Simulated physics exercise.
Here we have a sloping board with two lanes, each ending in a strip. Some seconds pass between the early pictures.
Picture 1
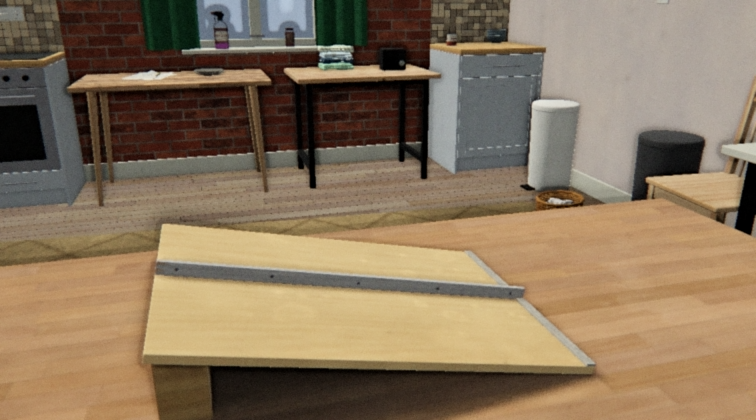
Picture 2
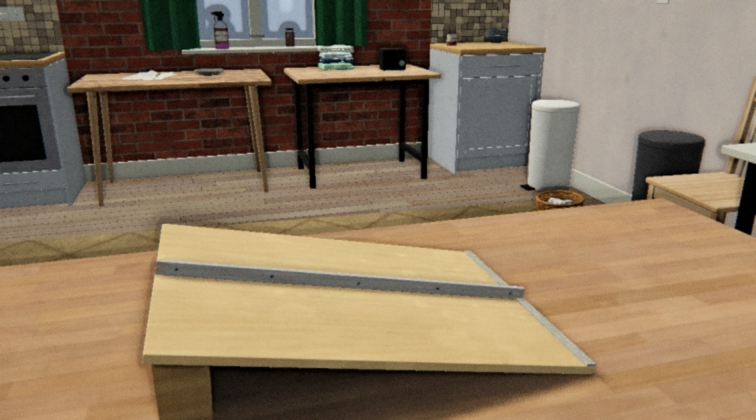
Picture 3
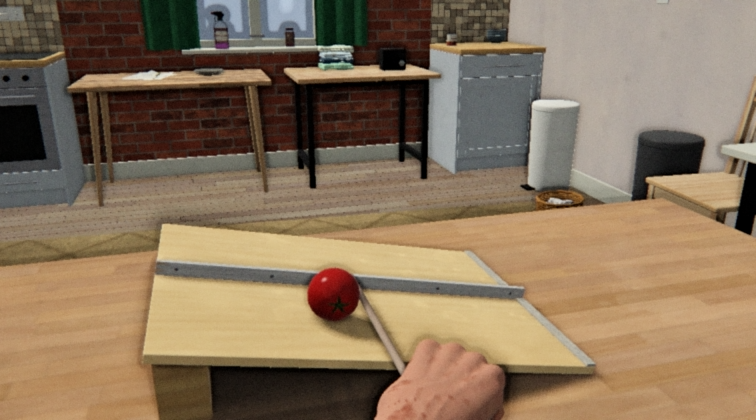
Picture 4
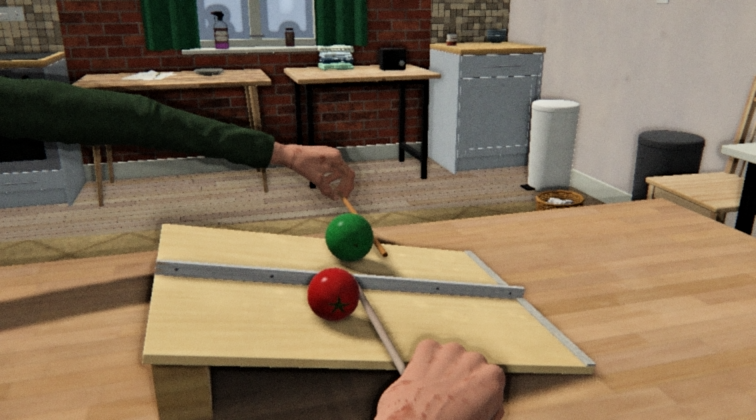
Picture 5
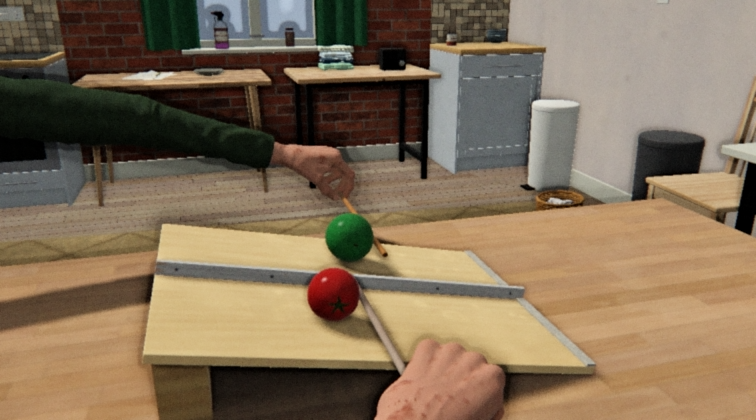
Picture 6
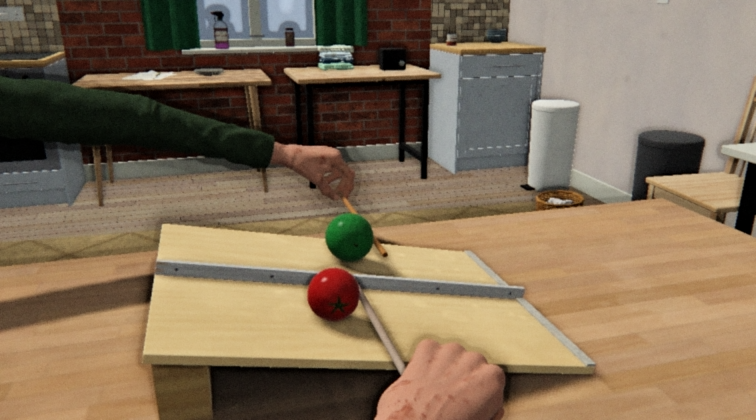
In a kitchen with a brick wall and green curtains, a still camera looks slightly down at a wooden table. On it, a pale sloping board, higher at the left, has two lanes split by a grey strip. A hand appears holding a red tomato back with a stick in the near lane, then a green-sleeved arm likewise holds a green apple in the far lane, and both stay still.
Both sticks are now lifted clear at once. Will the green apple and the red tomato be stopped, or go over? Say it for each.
In the end the green apple runs past the strip, the red tomato runs past the strip.
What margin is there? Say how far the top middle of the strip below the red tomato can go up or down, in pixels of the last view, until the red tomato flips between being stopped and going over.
A shift of 12 pixels, going up.
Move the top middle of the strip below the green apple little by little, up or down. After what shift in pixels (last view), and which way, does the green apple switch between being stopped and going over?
Roughly 12 pixels up.
Then, 0.80 s past the last view, green apple off the board near (554, 254); red tomato off the board near (592, 314).
Finally, the green apple goes over the end; the red tomato goes over the end.
